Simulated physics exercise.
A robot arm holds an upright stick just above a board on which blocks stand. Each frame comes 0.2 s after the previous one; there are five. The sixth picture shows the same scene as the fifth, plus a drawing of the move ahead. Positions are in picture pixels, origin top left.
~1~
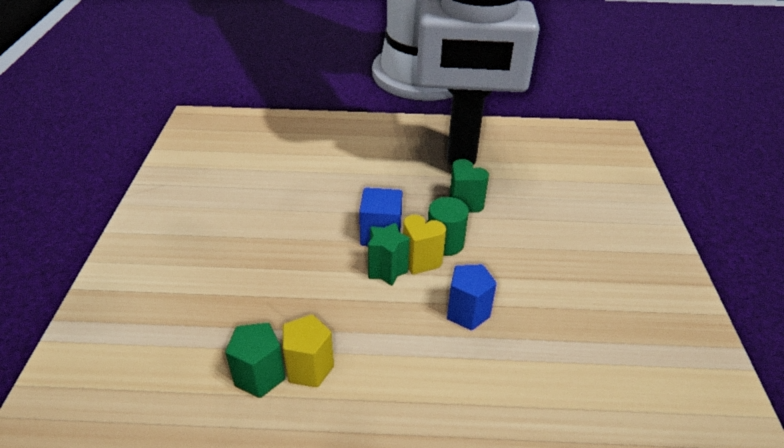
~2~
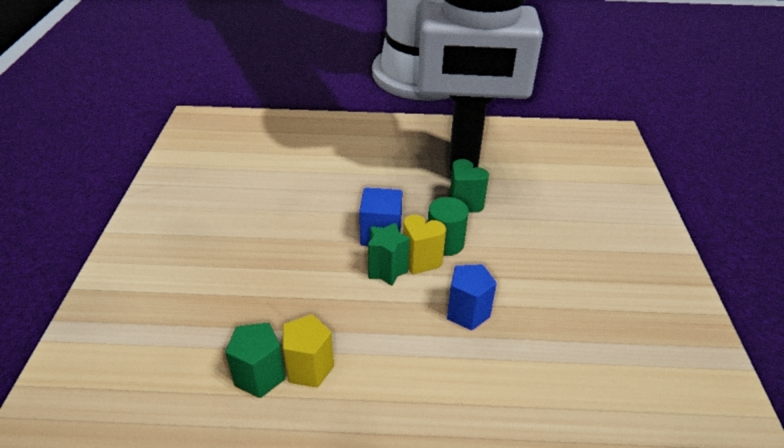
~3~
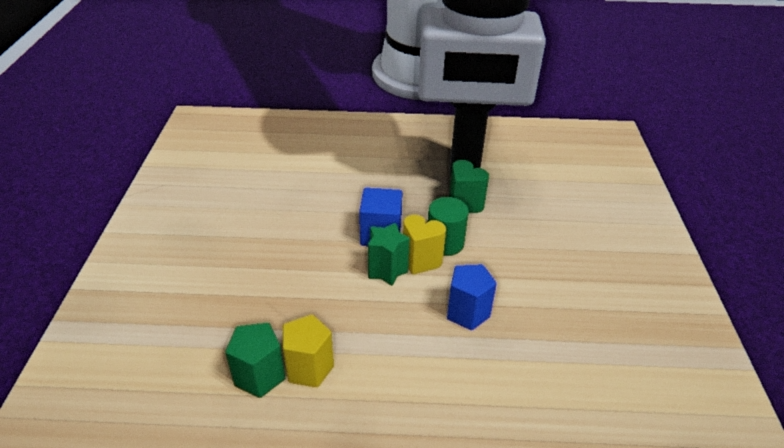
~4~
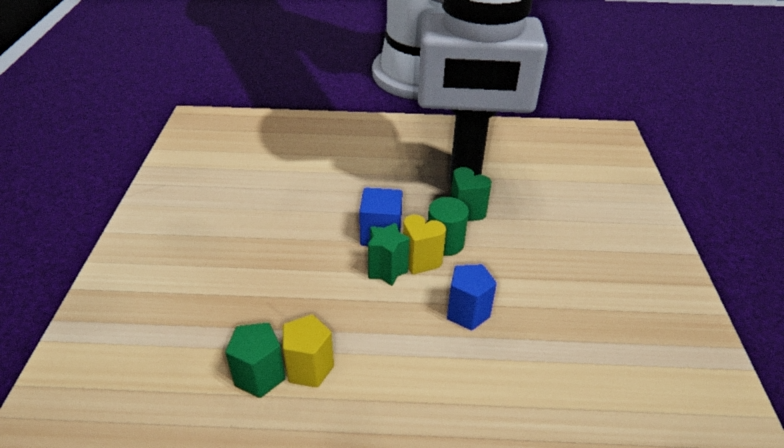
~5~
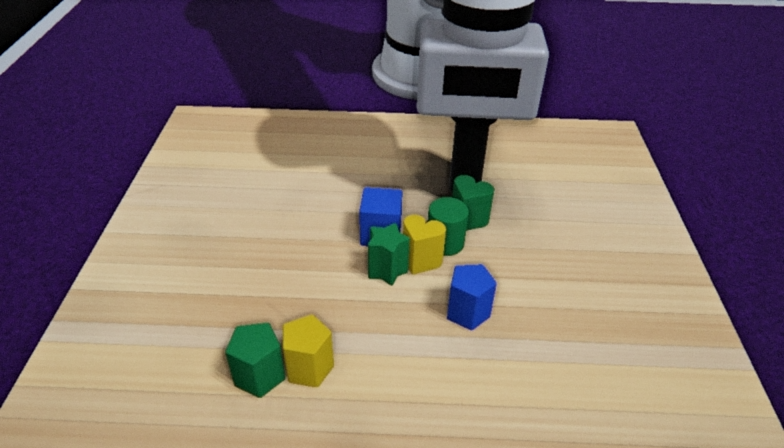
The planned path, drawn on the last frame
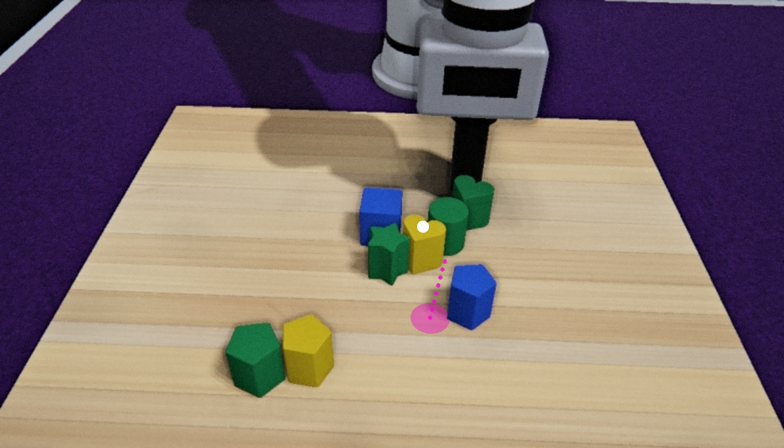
Robot arm lowering its black stick behind a green heart block, then nudging it slightly forward beside other colourful blocks.
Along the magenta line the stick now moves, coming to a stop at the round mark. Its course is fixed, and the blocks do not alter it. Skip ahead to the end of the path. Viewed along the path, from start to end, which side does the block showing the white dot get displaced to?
It shifts to the right.
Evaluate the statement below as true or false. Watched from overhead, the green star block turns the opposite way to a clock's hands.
Answer: False.
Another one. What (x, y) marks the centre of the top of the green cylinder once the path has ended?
It is at (458, 313).
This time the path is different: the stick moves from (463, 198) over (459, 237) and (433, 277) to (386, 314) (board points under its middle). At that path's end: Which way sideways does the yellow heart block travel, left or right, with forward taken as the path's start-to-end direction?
Gets pushed right.
Drawn move, straight from (463, 198) to (430, 318); the dot is on the yellow heart block.
On the path given first. One third of the way, stick (454, 225); green star block (382, 238), turned 15° clockwise; yellow heart block (416, 233); green cylinder (456, 225); green heart block (487, 208), turned 95° anticlockwise.
Two thirds of the way, stick (443, 264); green star block (377, 237), turned 25° clockwise; yellow heart block (412, 254), turned 75° clockwise; green cylinder (454, 267); green heart block (489, 209), turned 105° anticlockwise; blue pentagonal block (481, 293), turned 30° anticlockwise.
At the end, stick (431, 310); green star block (377, 237), turned 25° clockwise; yellow heart block (390, 272), turned 140° clockwise; green cylinder (458, 313); green heart block (489, 209), turned 105° anticlockwise; blue pentagonal block (504, 320), turned 80° anticlockwise.
